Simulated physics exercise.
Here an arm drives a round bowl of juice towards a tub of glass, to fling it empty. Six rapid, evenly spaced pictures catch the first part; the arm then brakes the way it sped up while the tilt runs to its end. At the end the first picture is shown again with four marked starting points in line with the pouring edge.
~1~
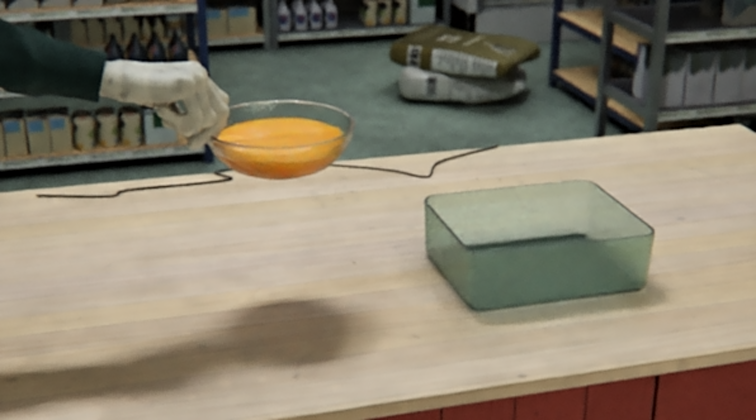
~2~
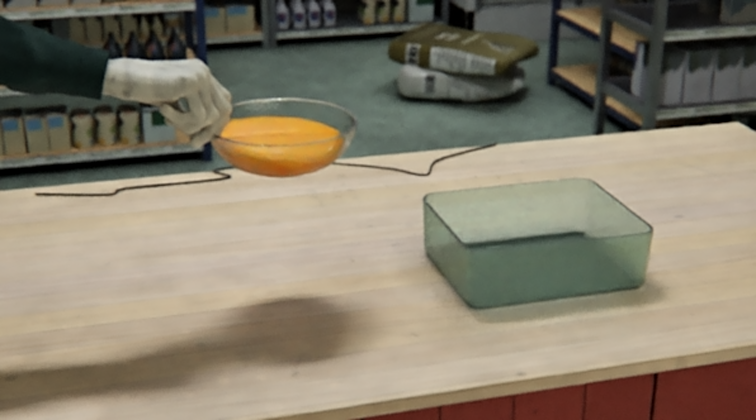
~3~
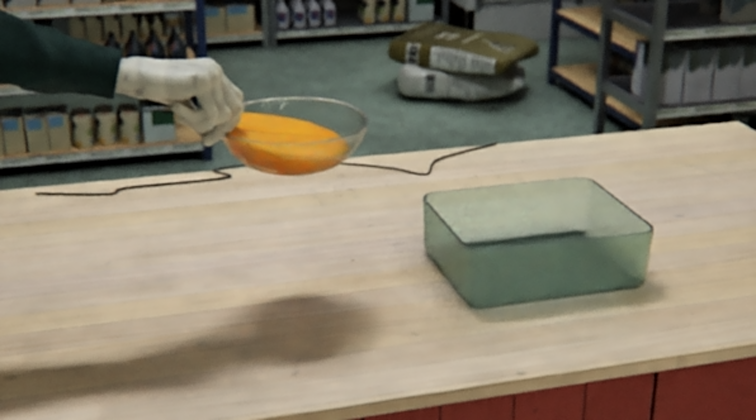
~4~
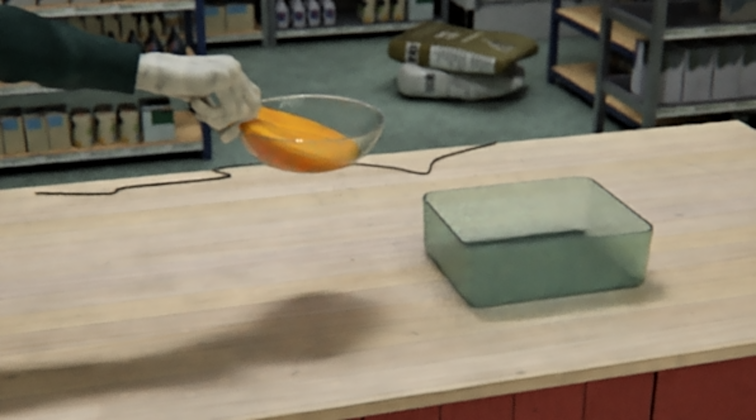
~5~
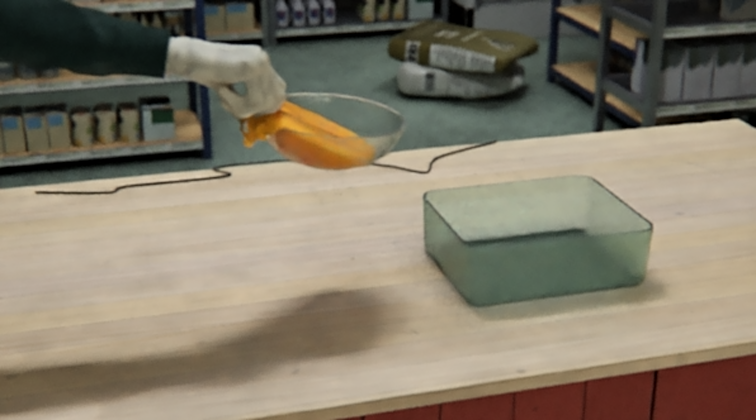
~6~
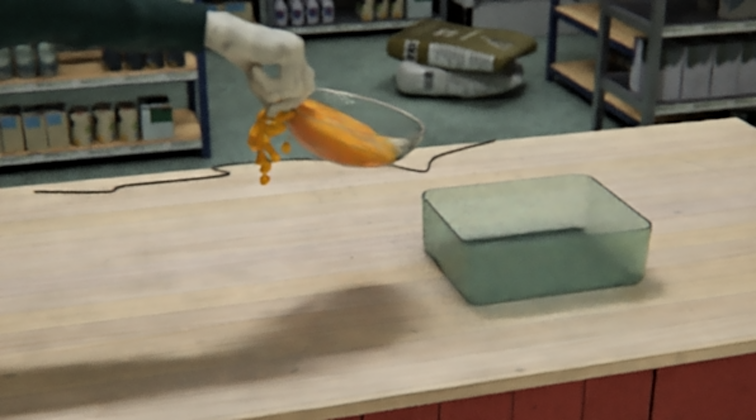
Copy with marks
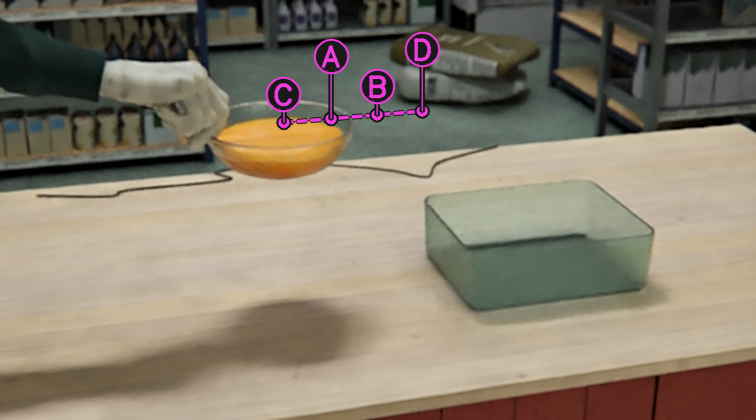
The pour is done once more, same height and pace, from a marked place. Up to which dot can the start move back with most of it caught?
C.
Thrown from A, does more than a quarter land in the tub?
Yes, clearly.
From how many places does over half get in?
All of the four.
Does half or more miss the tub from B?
No.
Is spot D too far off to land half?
No, not at all.
On the marked copy, A at (331, 118); B at (377, 114); C at (283, 122); D at (422, 111).
Choosing A, about 74 % lands in the tub, 11 % falls short and 15 % goes beside or beyond.
Choosing B, about 82 % lands in the tub, 11 % falls short and 6 % goes beside or beyond.
Choosing C, about 65 % lands in the tub, 26 % falls short and 9 % goes beside or beyond.
Choosing D, about 66 % lands in the tub, 8 % falls short and 26 % goes beside or beyond.
